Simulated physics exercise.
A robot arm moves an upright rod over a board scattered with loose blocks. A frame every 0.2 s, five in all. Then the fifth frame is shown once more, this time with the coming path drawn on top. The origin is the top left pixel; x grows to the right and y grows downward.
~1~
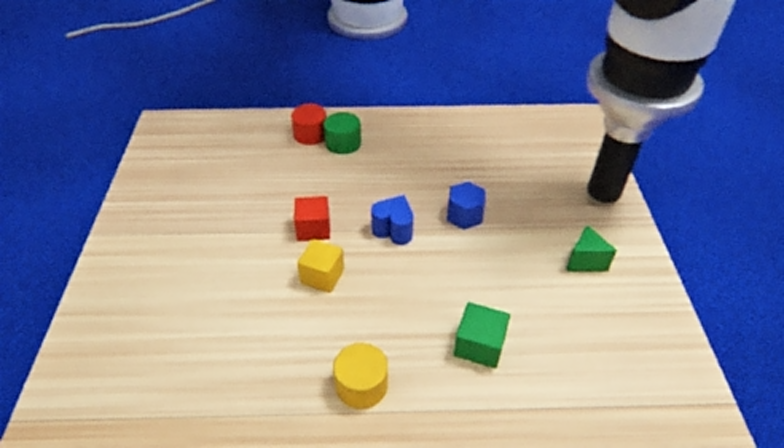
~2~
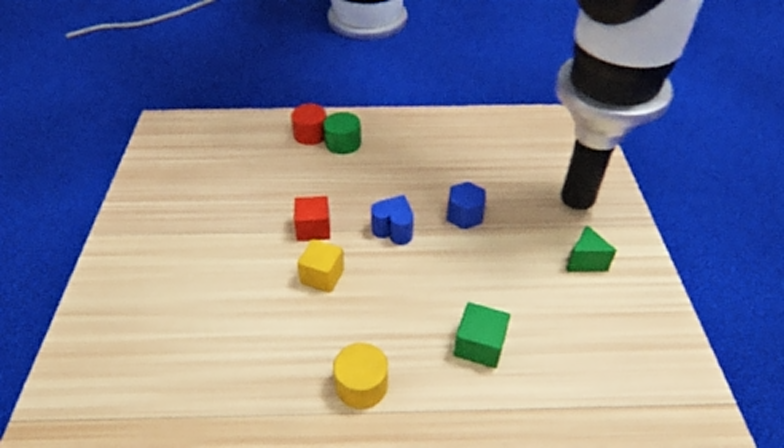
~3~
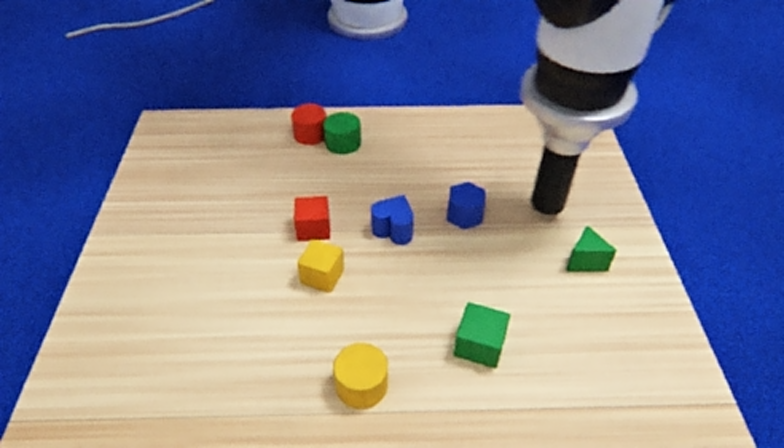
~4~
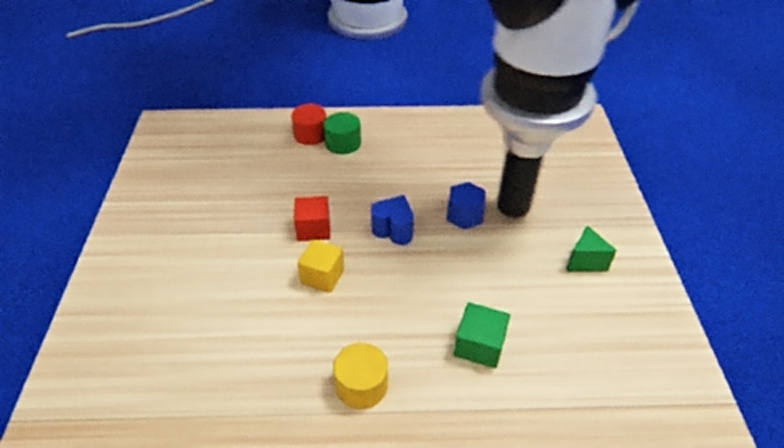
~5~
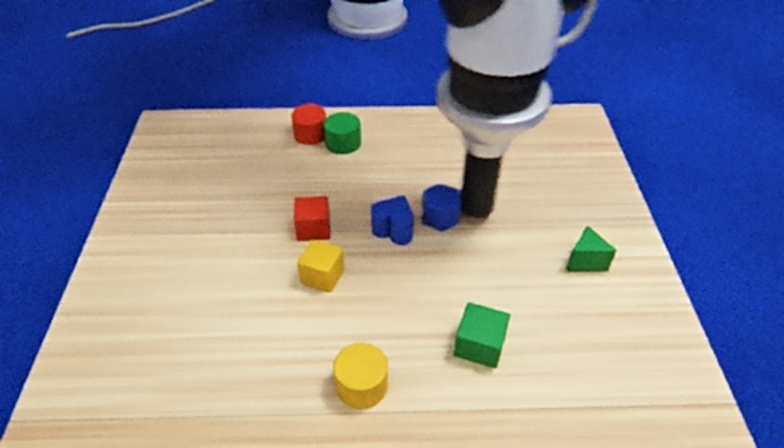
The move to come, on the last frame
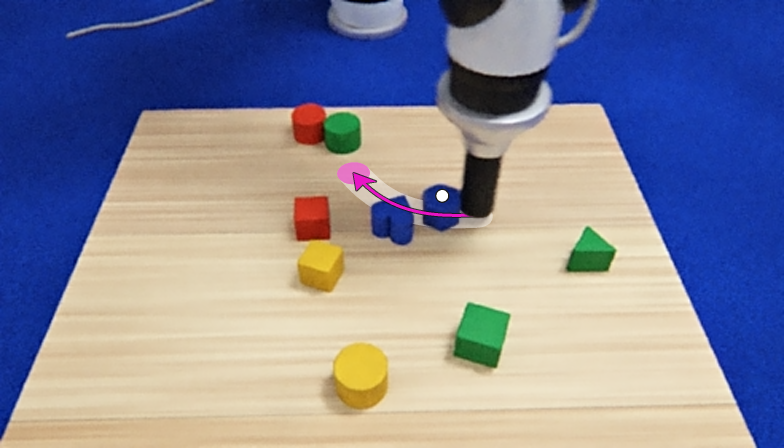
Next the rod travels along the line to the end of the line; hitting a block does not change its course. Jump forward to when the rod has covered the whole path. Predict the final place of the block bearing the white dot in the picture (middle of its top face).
The block bearing the white dot ends near (355, 195).
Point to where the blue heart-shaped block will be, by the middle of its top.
Its top middle is near (354, 222).
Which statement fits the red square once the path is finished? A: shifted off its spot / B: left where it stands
Letter B.
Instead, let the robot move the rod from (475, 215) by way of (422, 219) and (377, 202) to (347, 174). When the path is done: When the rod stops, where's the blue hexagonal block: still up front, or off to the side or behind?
Slipped off.
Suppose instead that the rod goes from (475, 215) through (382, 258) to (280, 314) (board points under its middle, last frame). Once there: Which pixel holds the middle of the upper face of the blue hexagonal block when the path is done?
I'd say the blue hexagonal block ends with its top centre at (392, 199).
Drawn move, from (475, 215) over (426, 213) and (382, 198) to (354, 173); the dot is on the blue hexagonal block.
On the path given first. One third of the way, rod at (426, 204); blue heart-shaped block at (367, 217), turned 30° anticlockwise; blue hexagonal block at (392, 197), turned 15° anticlockwise.
Two thirds of the way, rod at (382, 189); blue heart-shaped block at (354, 222), turned 60° anticlockwise; blue hexagonal block at (355, 195), turned 65° anticlockwise.
At the end, rod at (353, 164); red square still; green cylinder still; blue heart-shaped block at (354, 222), turned 60° anticlockwise; blue hexagonal block at (355, 195), turned 65° anticlockwise.
